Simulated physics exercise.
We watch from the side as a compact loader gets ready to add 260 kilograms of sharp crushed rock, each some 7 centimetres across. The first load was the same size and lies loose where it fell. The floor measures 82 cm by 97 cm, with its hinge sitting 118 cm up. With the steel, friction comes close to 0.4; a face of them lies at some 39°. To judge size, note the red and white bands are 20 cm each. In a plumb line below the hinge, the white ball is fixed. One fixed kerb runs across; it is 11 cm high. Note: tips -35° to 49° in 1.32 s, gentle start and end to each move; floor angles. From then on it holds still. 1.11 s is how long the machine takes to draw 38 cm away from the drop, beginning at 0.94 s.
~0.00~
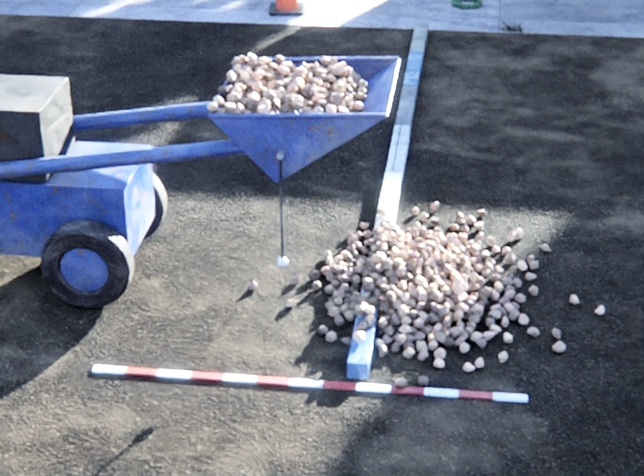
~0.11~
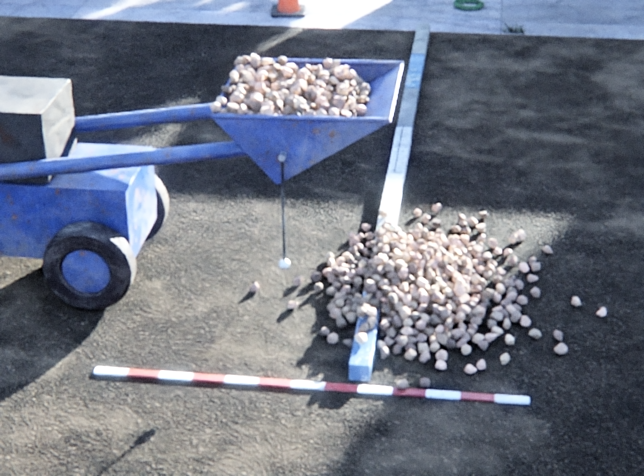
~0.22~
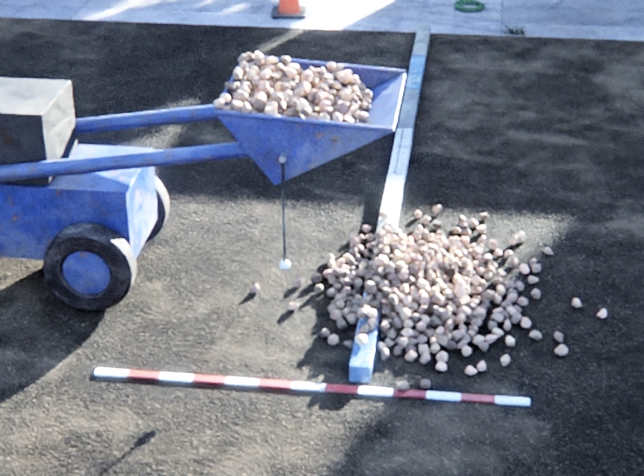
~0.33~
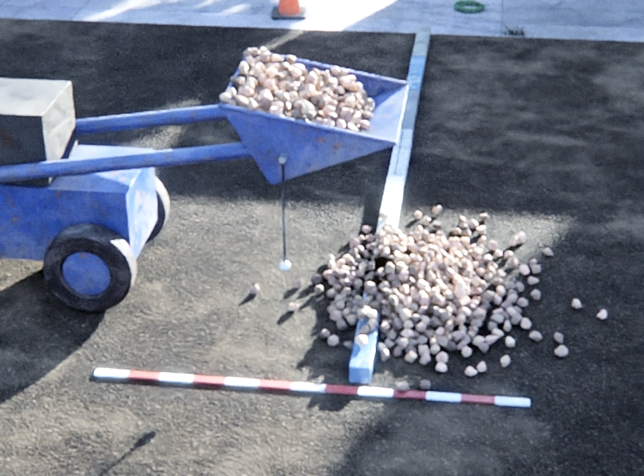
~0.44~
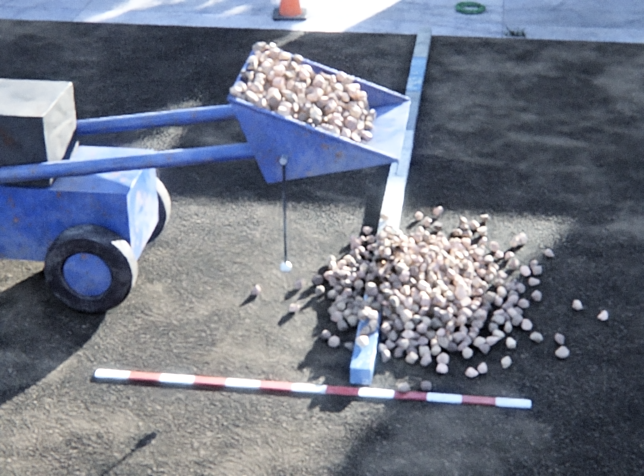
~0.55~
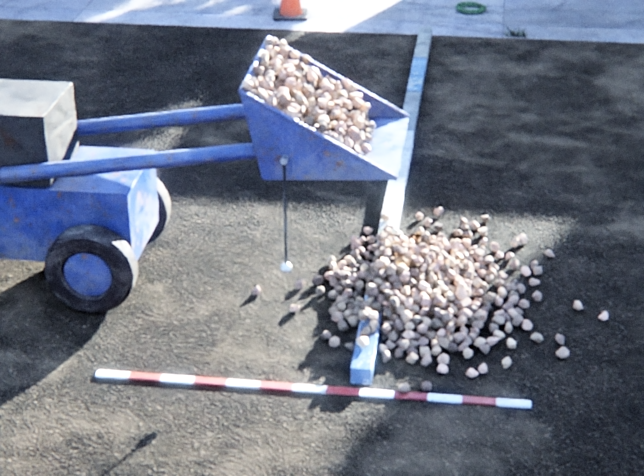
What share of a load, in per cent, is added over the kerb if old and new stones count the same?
I would say 32 percent.
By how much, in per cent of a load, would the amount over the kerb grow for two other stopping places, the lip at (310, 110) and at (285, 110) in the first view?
Some 0 percent first and 0 percent second.
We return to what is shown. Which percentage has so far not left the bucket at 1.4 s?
It keeps some 15 percent of its load.
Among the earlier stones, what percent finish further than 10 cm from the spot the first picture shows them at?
Some 0 percent, give or take.
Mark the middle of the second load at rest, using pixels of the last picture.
Roughly pixel (357, 273) in the last view.
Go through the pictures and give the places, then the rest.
In the first picture, the bucket is at -35°, its lip at (387, 116); the top of the load is at (278, 69). The earlier load is highest near (387, 252), 26 cm above ground level, 20 % on this side of the kerb, 80 % over the kerb.
In the second picture, lip at (390, 121), floor tilted -33°, highest stones at (263, 68); the stones move at 0.1 m/s on average.
In the third picture, the bucket is at -29°, its lip at (394, 130); the top of the load is at (255, 67); the stones move at 0.2 m/s on average.
In the fourth picture, lip at (396, 144), floor tilted -22°, highest stones at (255, 64); the stones move at 0.3 m/s on average.
In the fifth picture, the bucket is at -13°, its lip at (398, 161); the top of the load is at (261, 58); the stones move at 0.3 m/s on average.
In the sixth picture, the bucket is at -3°, its lip at (397, 179); the top of the load is at (271, 52); the stones move at 0.4 m/s on average.
After 1.0 s the floor is at 36°; in per cent of one load, 99 in the bucket, 22 on this side of the kerb, 80 over the kerb; the foremost stones are at (558, 308).
After 1.4 s the floor is at 49°; in per cent of one load, 16 in the bucket, 85 on this side of the kerb, 99 over the kerb; the foremost stones are at (558, 308).
After 2.5 s the floor is at 49°; in per cent of one load, 0 in the bucket, 89 on this side of the kerb, 111 over the kerb; the foremost stones are at (558, 308).
After 5.0 s the floor is at 49°; in per cent of one load, 0 in the bucket, 89 on this side of the kerb, 111 over the kerb; the foremost stones are at (558, 308). Net gain over the kerb, 32.
